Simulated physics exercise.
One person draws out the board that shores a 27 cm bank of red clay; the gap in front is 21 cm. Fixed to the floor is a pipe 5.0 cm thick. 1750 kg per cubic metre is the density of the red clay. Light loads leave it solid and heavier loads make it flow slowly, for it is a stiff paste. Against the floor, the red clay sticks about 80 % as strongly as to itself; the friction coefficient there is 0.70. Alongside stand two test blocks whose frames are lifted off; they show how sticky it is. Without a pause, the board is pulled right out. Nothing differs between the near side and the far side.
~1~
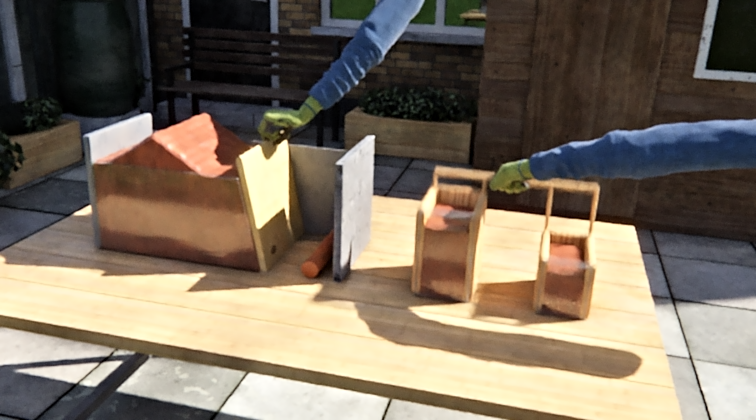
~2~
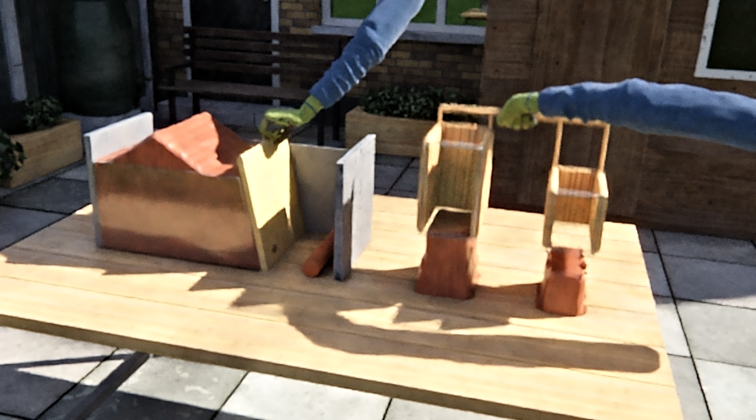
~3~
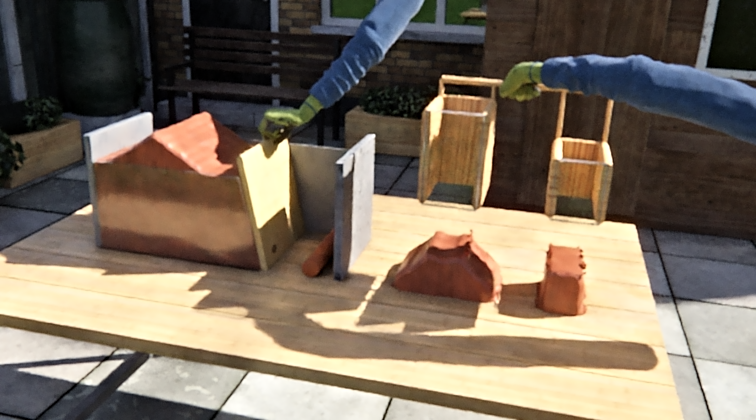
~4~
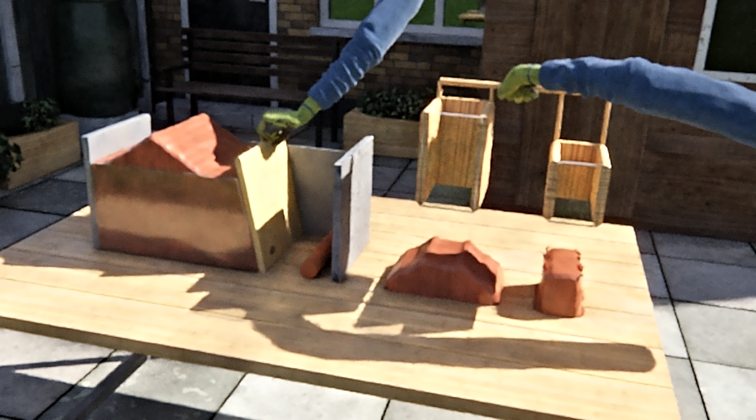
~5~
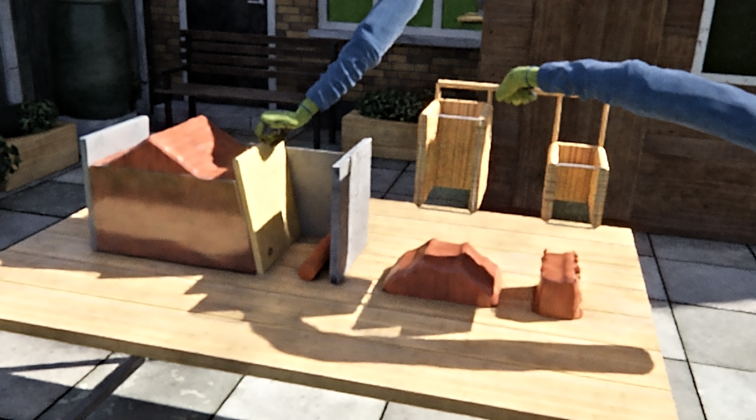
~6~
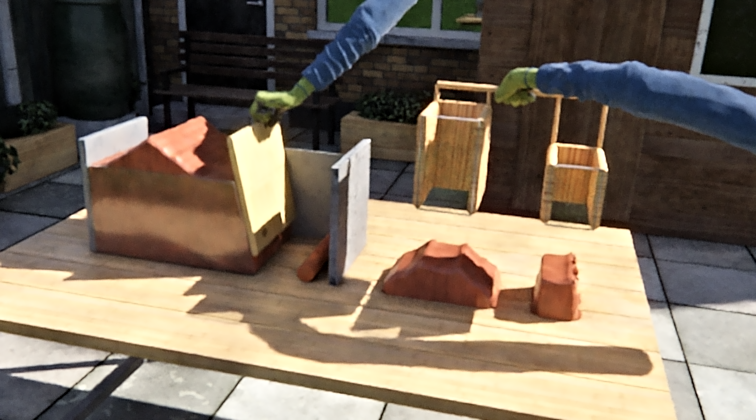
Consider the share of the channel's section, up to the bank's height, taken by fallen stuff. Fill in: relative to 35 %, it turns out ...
... higher.
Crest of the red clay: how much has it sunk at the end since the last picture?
Measured change: Some 8.5 cm.
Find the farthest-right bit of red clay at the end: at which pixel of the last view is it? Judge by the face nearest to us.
Position: Approx. (319, 267).
Another 0.23 s on from the sixth picture, the fallen stuff reaches 12 % of the way across, with nothing on top of the pipe; the channel is 3 % full.
Another 0.50 s on from the sixth picture, the fallen stuff reaches 60 % of the way across, with nothing on top of the pipe; the channel is 27 % full.
Another 0.79 s on from the sixth picture, the fallen stuff reaches 86 % of the way across, with 6.2 cm on top of the pipe; the channel is 41 % full.
Another 1.07 s on from the sixth picture, the fallen stuff reaches 87 % of the way across, with 6.5 cm on top of the pipe; the channel is 41 % full.
Another 1.11 s on from the sixth picture, at the end, the fallen stuff reaches 87 % of the way across, with 6.5 cm on top of the pipe; the channel is 41 % full.
